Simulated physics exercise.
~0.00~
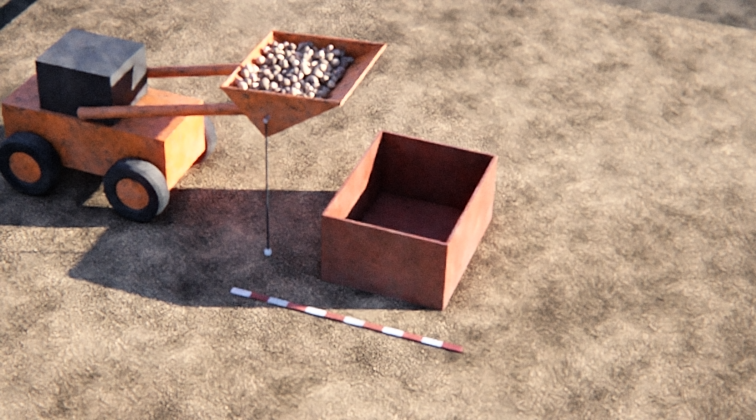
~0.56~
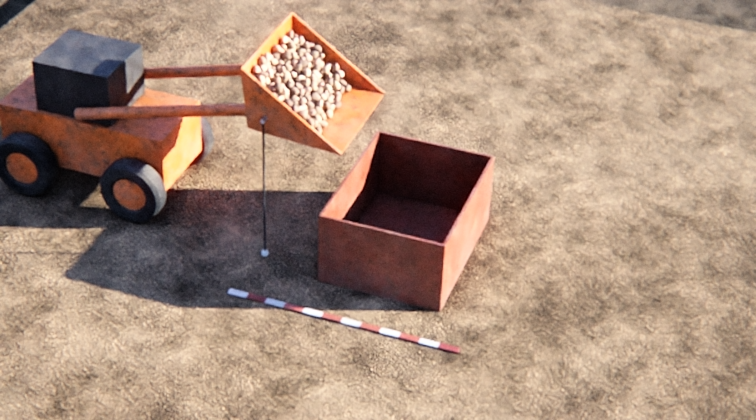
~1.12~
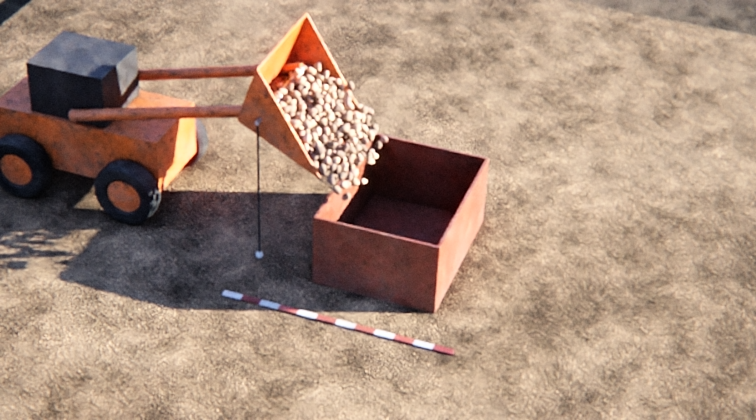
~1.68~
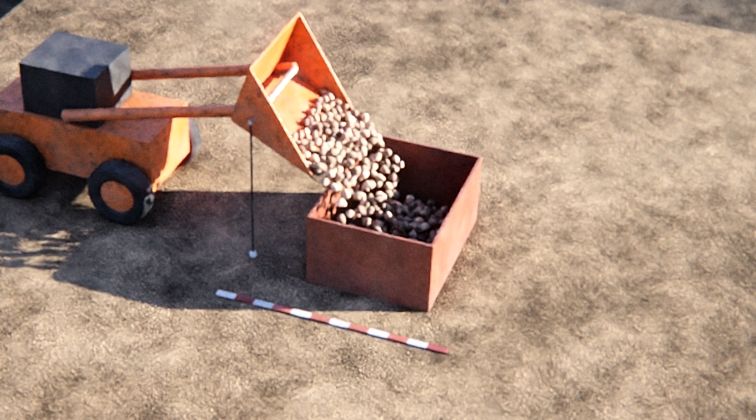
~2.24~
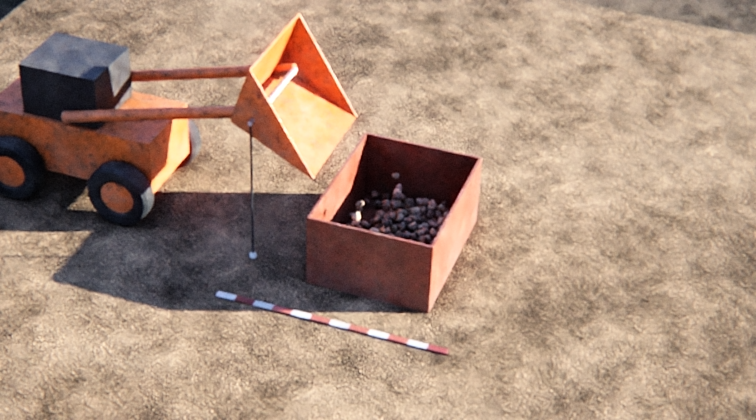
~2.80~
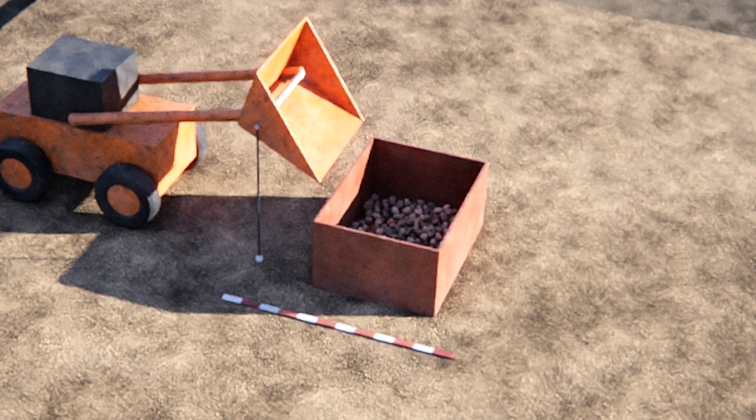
We see an orange loader tip its raised bucket toward an open reddish-brown bin on sandy ground, and the pale stones slide down to the right and pour in, until the bucket hangs tilted and empty and the stones lie still in the bin.
